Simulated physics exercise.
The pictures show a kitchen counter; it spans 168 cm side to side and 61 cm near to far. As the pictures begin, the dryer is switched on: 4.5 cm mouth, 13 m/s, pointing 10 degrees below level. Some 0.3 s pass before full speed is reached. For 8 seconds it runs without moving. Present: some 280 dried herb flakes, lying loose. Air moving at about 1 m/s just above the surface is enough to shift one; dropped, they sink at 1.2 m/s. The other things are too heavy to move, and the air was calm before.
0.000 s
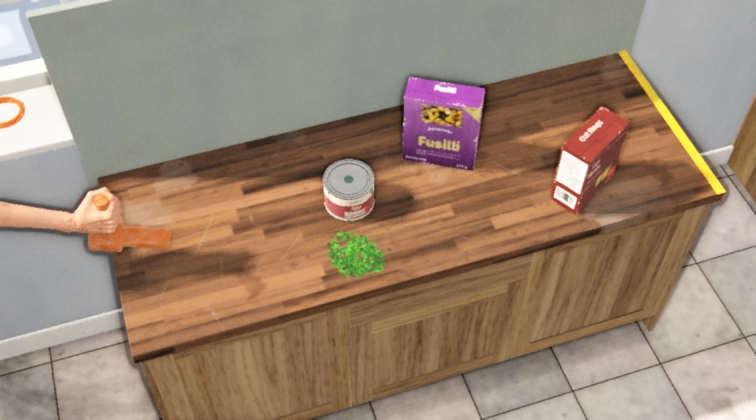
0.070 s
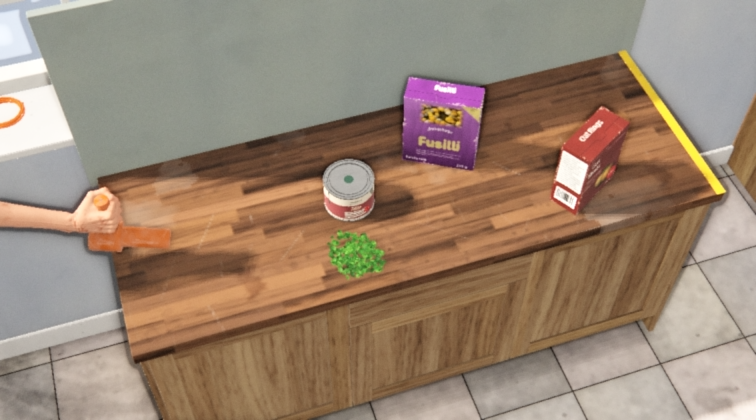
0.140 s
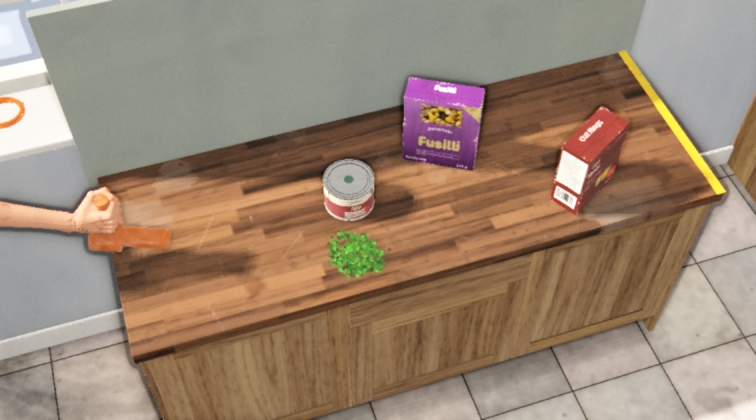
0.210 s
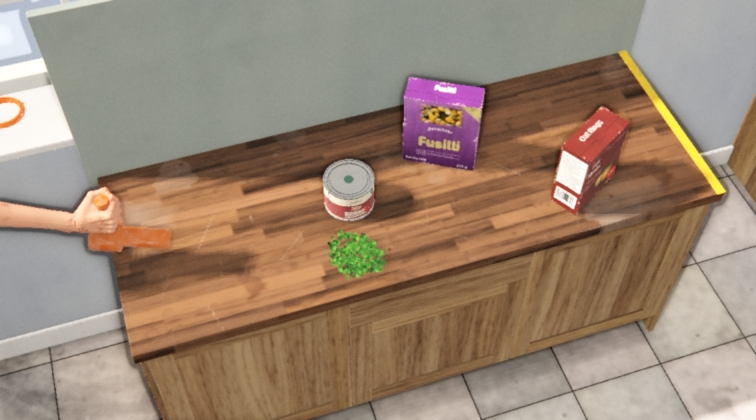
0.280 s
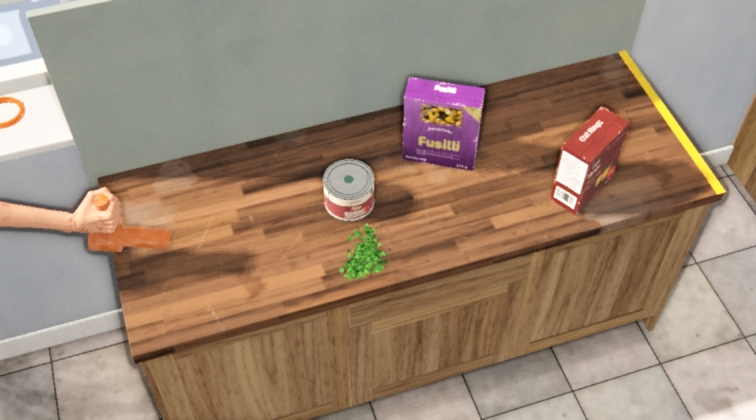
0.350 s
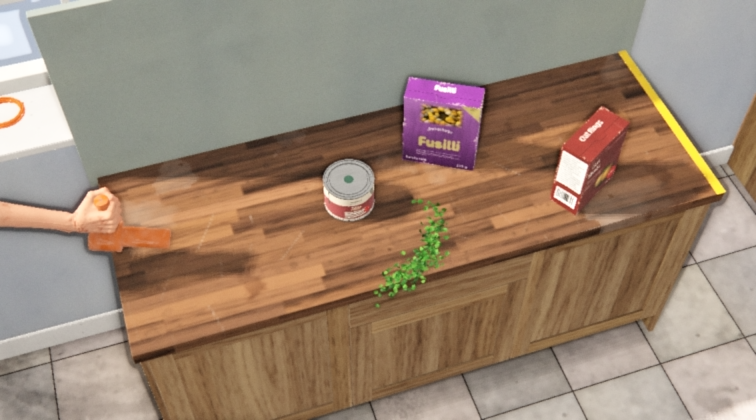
On a wooden kitchen counter, green flakes lie still, then scatter rightward while a hand holds an orange tool.
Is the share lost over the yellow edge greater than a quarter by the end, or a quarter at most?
I suspect that edge gives up a quarter at most.
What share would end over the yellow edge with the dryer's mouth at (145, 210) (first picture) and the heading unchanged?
You'd be looking at something like 0 in a hundred.
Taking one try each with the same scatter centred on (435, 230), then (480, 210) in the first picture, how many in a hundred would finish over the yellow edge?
In turn: 40 per cent, 60 per cent.
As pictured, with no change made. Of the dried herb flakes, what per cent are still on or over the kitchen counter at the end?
Around 2 in a hundred remain.
After 1.6 s the count stands so, 4 % are over the yellow edge.
After 2.6 s the count stands so, 8 % are over the yellow edge.
After 4.4 s the count stands so, 8 % are over the yellow edge.
After 8.0 s, at the end, 9 % are over the yellow edge.
